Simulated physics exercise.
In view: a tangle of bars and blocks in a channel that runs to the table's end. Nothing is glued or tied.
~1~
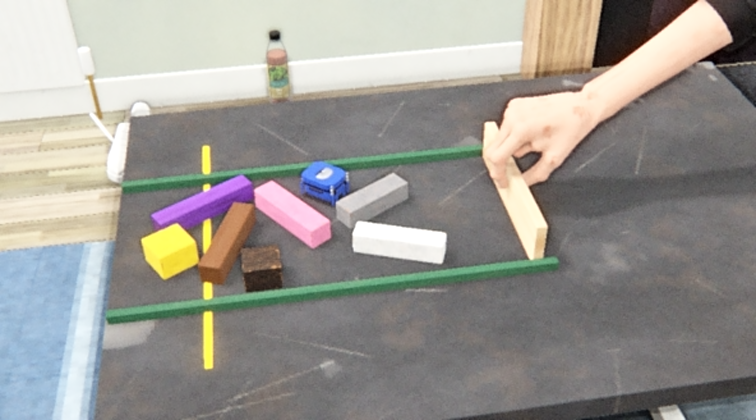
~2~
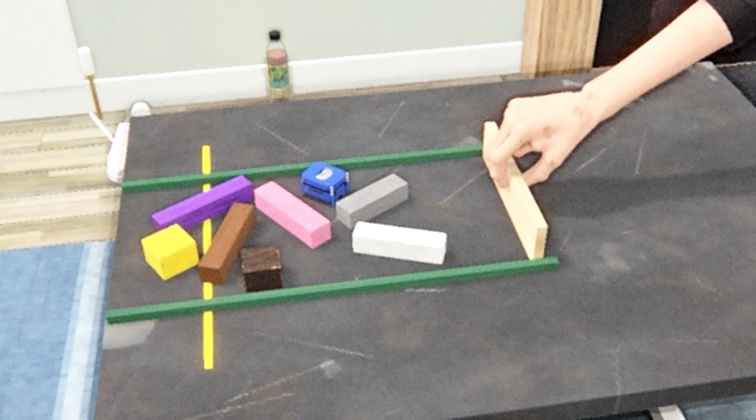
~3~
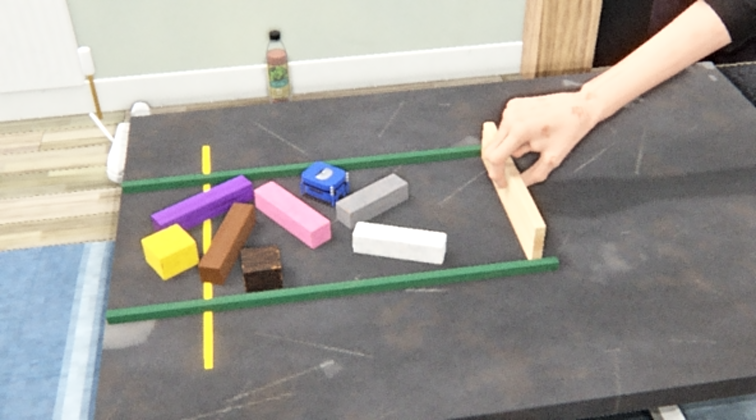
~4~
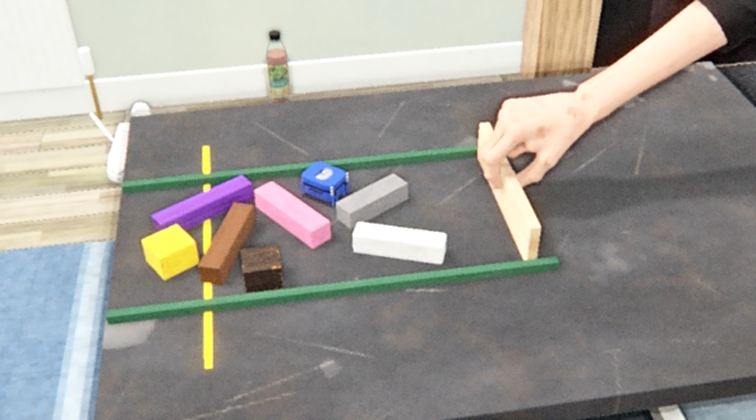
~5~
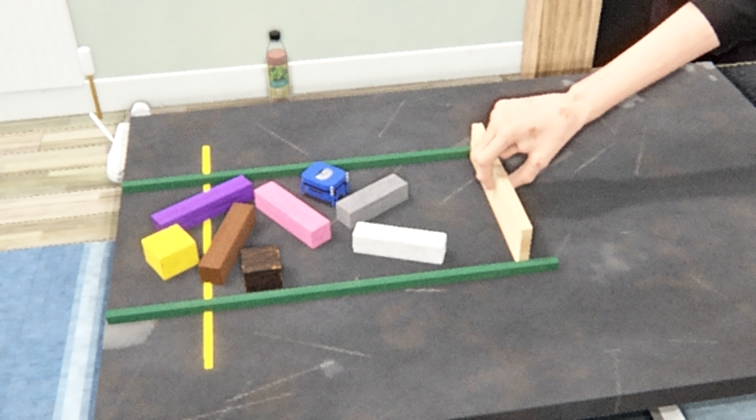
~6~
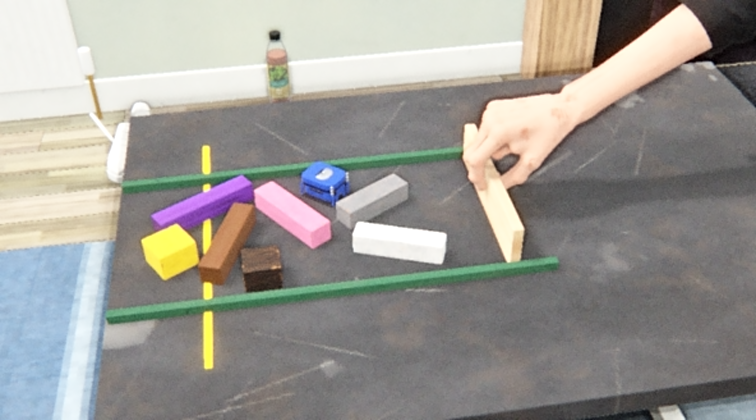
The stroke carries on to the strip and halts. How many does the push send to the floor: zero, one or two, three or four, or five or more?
In the end the number that fall off is one or two.
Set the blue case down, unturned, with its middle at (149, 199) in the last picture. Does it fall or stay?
It comes down.
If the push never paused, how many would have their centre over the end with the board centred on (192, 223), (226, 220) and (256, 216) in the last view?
The counts: 3, 1 and 0.
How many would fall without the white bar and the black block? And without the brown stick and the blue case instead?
The counts: 0 and 0.
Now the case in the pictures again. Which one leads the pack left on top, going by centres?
The brown stick ends nearest.
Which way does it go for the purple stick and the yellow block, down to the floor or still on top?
The purple stick does not fall, the yellow block is lost.
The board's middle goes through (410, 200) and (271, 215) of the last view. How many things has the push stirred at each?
At the one place 2, at the other 8.
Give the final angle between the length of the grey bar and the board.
About 0°.
Soon after, none off yet; yellow block at rest near (171, 251); purple stick at rest near (204, 207); brown stick at rest near (228, 242).
At rest, the number that fall off is one or two; fallen, yellow block.
